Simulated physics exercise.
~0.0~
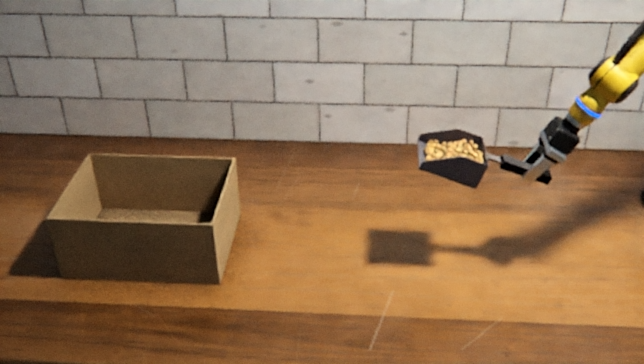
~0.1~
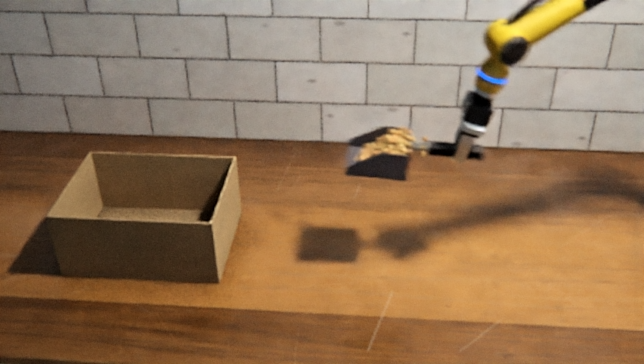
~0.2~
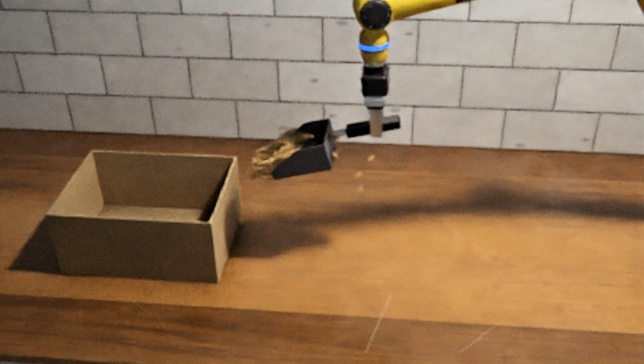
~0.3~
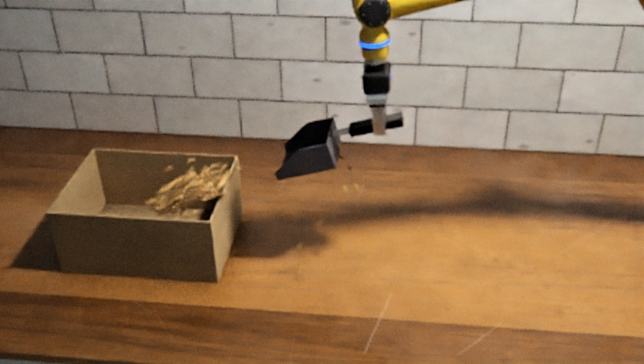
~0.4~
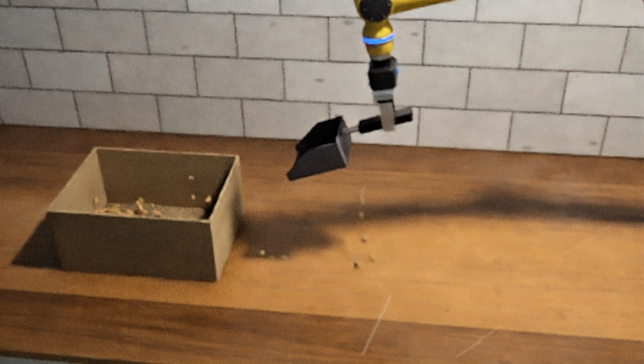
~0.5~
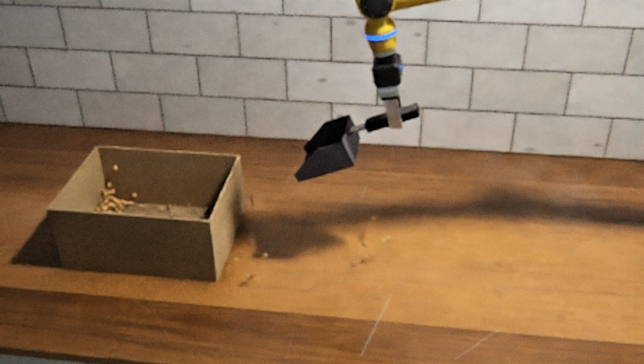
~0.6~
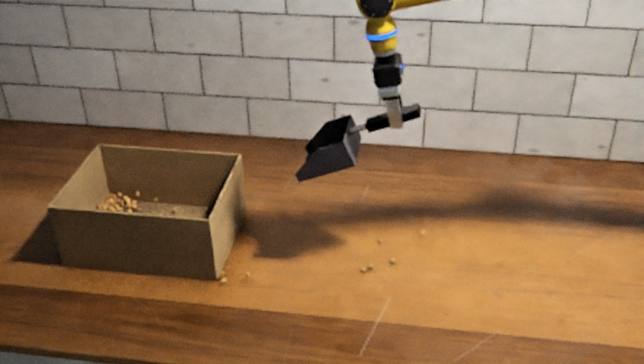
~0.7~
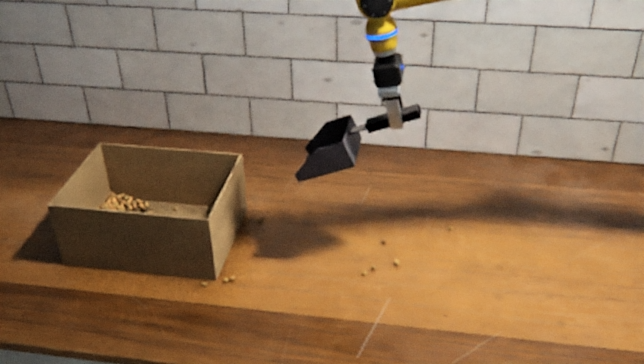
A wooden tabletop stands before a pale brick wall, seen from the front and slightly above. An open tan box sits at the left, and a yellow and black robot arm at the right grips a dark scoop heaped with dried chickpeas. The arm carries the scoop left toward the box and tips it, sending the chickpeas flying off its front edge. They sail over the near side into the box, while a few drop onto the table. The scoop tilts a little further and stops, empty, with most chickpeas in the box and several scattered on the wood.
